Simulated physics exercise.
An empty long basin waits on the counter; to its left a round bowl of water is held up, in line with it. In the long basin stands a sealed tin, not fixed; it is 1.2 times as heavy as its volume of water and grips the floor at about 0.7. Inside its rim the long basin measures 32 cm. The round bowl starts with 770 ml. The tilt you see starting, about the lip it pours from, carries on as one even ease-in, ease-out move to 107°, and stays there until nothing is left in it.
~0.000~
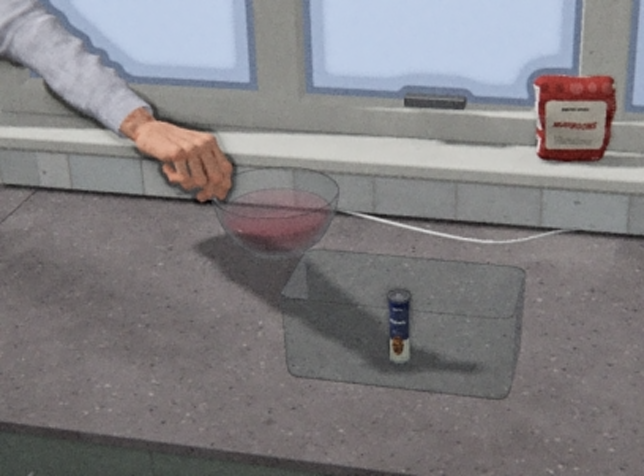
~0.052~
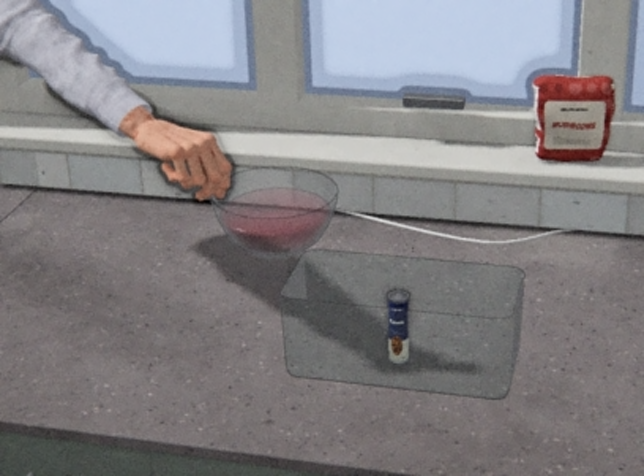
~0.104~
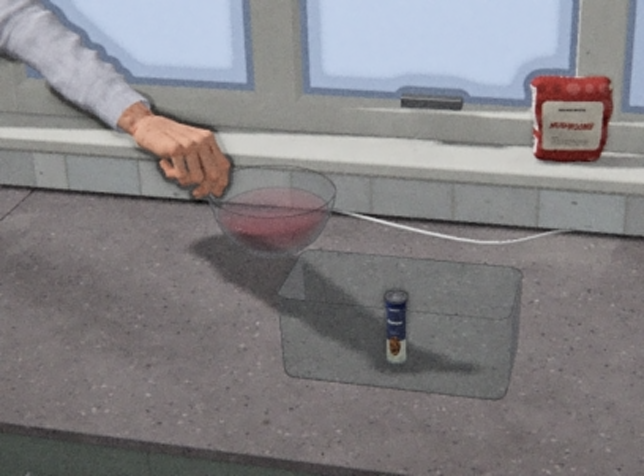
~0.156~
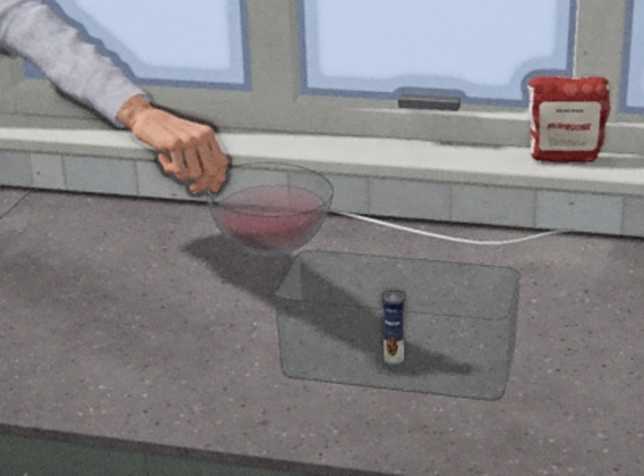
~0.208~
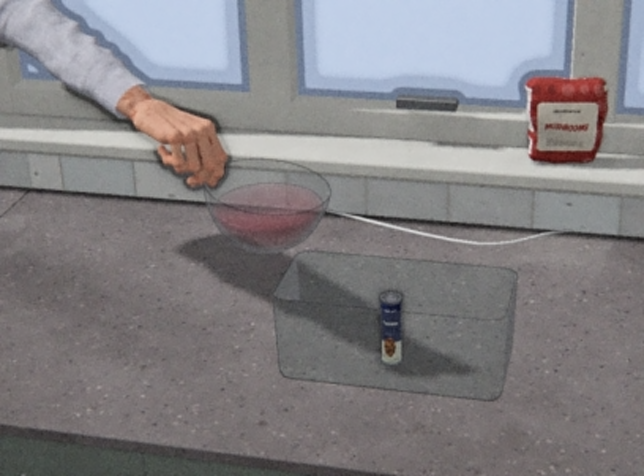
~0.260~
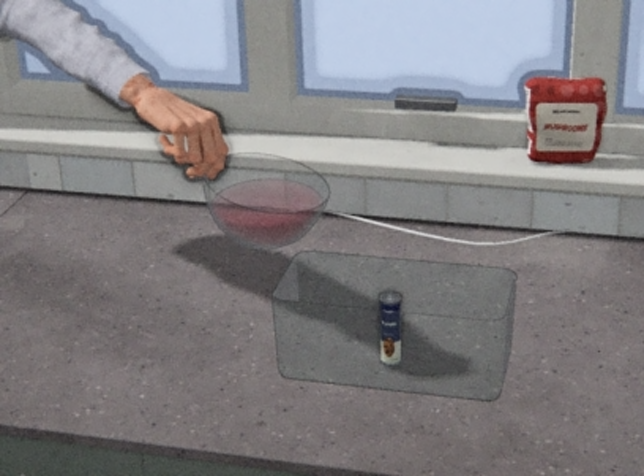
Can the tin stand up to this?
It stays up.
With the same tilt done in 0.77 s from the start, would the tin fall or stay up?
Then it remains upright.
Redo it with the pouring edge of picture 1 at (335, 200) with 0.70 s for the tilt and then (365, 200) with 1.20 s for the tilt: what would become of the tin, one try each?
First it goes over; then it remains upright.
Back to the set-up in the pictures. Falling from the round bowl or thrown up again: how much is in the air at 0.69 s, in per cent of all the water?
About 36 per cent.
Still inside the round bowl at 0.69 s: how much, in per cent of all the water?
Some 58 per cent.
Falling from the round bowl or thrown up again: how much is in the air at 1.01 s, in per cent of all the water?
Near 16 in a hundred.
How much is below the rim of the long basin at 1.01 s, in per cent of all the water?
Some 82 per cent.
After 0.69 s the tilt is 66° and 59 per cent is still to pour; the tin stands where it began.
After 1.01 s the tilt is 100° and 2 per cent is still to pour; the tin stands where it began.
After 1.34 s the tilt is 107° and 0 per cent is still to pour; the tin stands where it began.
After 1.70 s the tilt is 107° and 0 per cent is still to pour; the tin stands where it began.
In the end the tin stands where it began.
